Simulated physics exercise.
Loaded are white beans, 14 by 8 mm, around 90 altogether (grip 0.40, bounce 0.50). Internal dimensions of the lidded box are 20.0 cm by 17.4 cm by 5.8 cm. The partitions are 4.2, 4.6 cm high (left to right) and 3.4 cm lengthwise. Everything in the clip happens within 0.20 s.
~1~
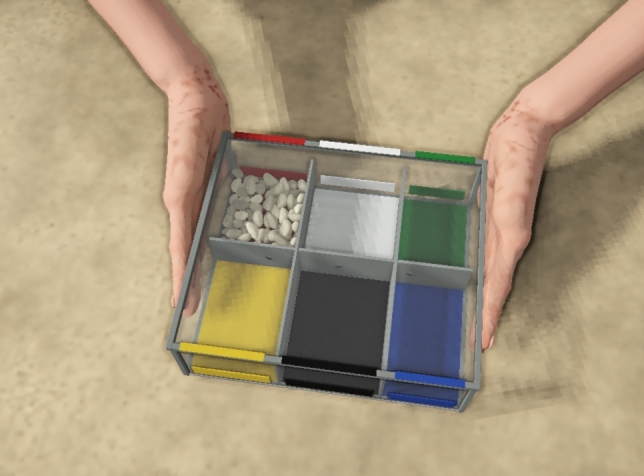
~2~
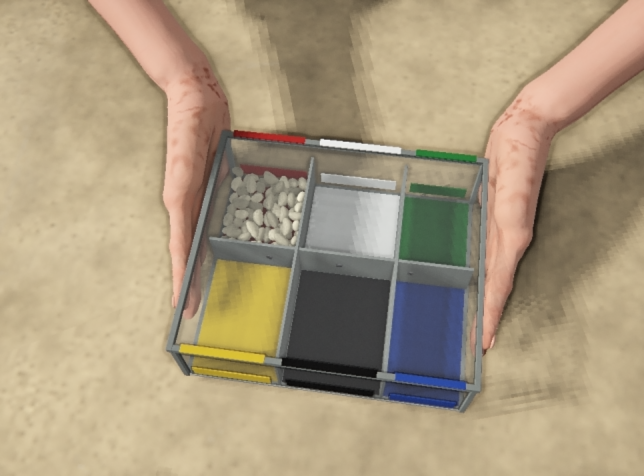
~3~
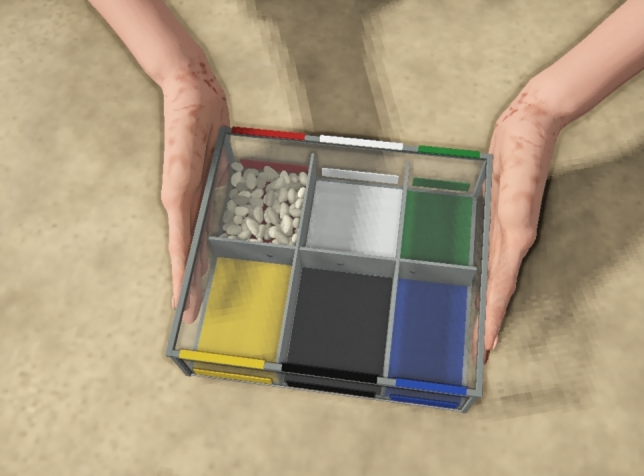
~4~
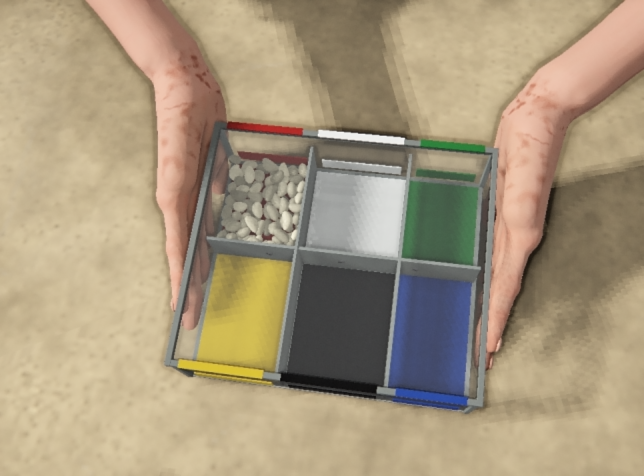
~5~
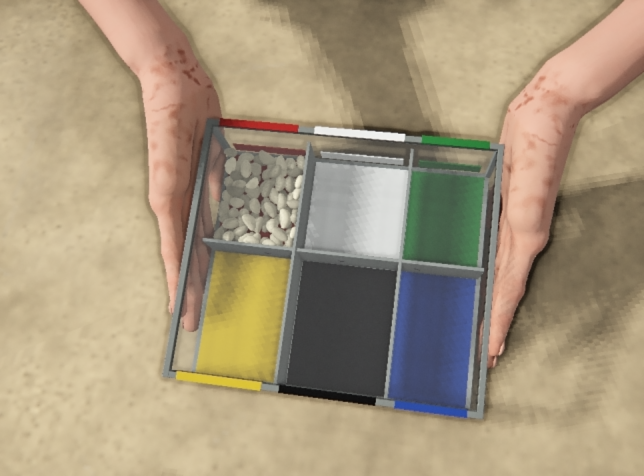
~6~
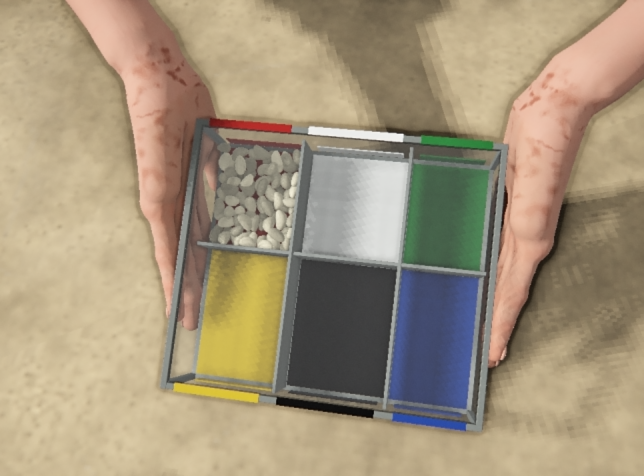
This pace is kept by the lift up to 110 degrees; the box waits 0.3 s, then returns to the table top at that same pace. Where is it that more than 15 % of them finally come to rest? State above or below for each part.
Red compartment: Misses the mark. Blue compartment: Misses the mark. Green compartment: Misses the mark. Yellow compartment: Passes the mark. White compartment: Misses the mark. Black compartment: Misses the mark.
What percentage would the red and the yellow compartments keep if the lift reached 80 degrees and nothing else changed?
Then red would hold 50 percent and yellow 50 percent.
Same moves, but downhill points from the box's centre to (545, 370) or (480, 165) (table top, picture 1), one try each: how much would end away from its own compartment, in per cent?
About 50 per cent on the first try and 10 per cent on the second.
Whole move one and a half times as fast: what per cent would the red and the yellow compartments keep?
I'd say red 0 percent, yellow 95 percent.
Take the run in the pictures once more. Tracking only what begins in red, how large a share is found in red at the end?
Fraction kept: Approx. 0 %.
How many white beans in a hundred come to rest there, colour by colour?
Per cent by compartment - red 0, blue 0, green 0, yellow 95, white 0, black 5.
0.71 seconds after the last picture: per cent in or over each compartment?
Red 30, blue 0, green 0, yellow 65, white 0, black 5.
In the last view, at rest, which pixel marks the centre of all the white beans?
(244, 344).
Then, 0.71 s after the last picture, tilt 110 degrees; red 30 %, yellow 65 %, black 5 %.
Then, 1.19 s after the last picture, tilt 59 degrees; yellow 95 %, black 5 %.
Then, 1.74 s after the last picture, tilt 0 degrees; yellow 95 %, black 5 %.
In the end, red 0 %, blue 0 %, green 0 %, yellow 95 %, white 0 %, black 5 %.
